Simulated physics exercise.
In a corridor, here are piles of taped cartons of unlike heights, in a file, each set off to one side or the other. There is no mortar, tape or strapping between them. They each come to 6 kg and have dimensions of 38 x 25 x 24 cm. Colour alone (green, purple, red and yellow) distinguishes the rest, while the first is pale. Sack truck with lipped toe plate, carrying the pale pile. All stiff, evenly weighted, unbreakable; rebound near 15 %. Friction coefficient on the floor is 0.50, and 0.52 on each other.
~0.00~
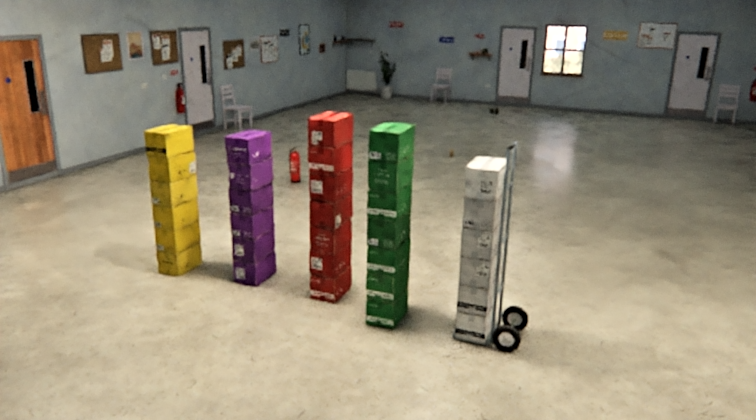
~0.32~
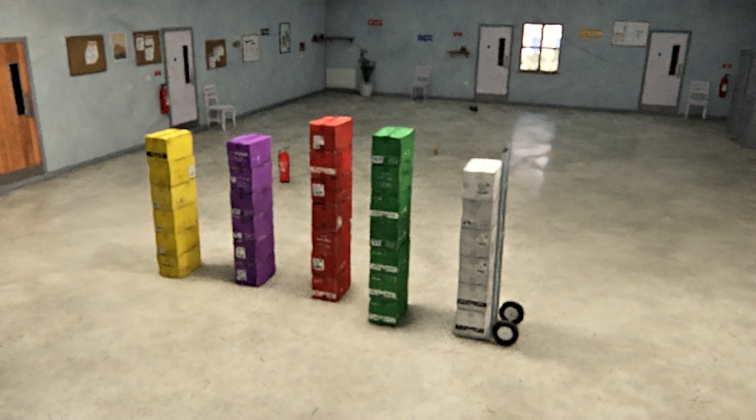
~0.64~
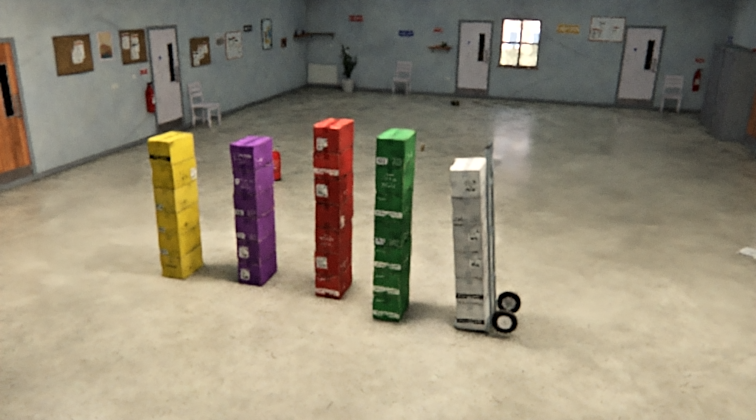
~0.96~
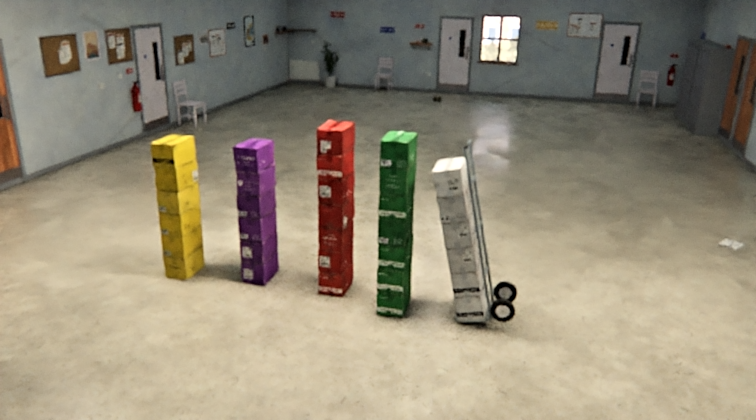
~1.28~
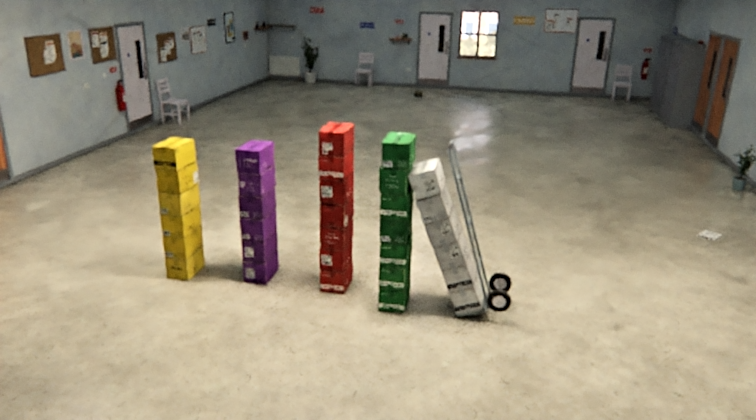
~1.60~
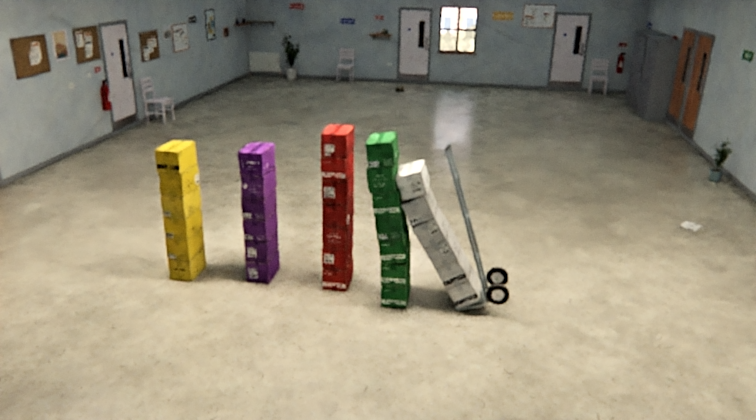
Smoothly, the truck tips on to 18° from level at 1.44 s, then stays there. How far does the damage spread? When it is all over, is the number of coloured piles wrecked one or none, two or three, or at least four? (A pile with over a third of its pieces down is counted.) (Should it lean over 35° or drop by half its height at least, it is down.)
At least four.
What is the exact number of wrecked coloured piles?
Exactly 4.
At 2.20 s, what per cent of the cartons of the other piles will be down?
0 per cent by then.
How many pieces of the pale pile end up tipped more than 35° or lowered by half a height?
Count: 6 pale pieces.
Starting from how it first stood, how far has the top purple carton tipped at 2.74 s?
About 10 degrees.
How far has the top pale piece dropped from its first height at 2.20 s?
20 cm.
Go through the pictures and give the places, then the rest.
In the first picture (each place is the centre of the face we see best; the camera moves round a little), truck frame (505, 191) 0° forward; top red carton (321, 133); top green carton (383, 147); the others all in place.
The second picture shows truck frame (501, 192) 1° forward; top red carton (323, 138).
The third picture shows truck frame (488, 187) 6° forward, top of the pale pile leaning 6°; top purple carton (242, 158); the others all in place.
The fourth picture shows truck frame (471, 184) 12° forward, top of the pale pile leaning 13°; top purple carton (245, 160); the others all in place.
The fifth picture shows truck frame (457, 183) 17° forward, top of the pale pile leaning 20°; top green carton (396, 156); one has shifted.
The sixth picture shows truck frame (455, 182) 18° forward, top of the pale pile leaning 18°; top green carton (380, 156) tilted 8°; top red carton (333, 146); steepest lean 8°, the carton at (380, 181); 5 have shifted.
By 2.20 s, 6 of the pale pile down; none of the 26 other cartons down, 11 disturbed; top green carton tilted 26°, 8 cm lower; top red carton tilted 10°.
By 2.74 s, 6 of the pale pile down; 12 of the 26 other cartons down; top green carton tilted 39°, 52 cm lower; top red carton tilted 14°, 14 cm lower.
By 3.28 s, 6 of the pale pile down; 18 of the 26 other cartons down; top green carton on its side; top purple carton tilted 25°, 24 cm lower.
By 3.96 s, 6 of the pale pile down; 23 of the 26 other cartons down; top purple carton on its side; top yellow carton on its side.
When it is over (5.5 s), 6 of the pale pile down; 23 of the 26 other cartons down; top yellow carton on its side; top purple carton on its side. Wrecked, green, purple, red and yellow. In pixels of the last frame, middles, top purple carton near (81, 220).
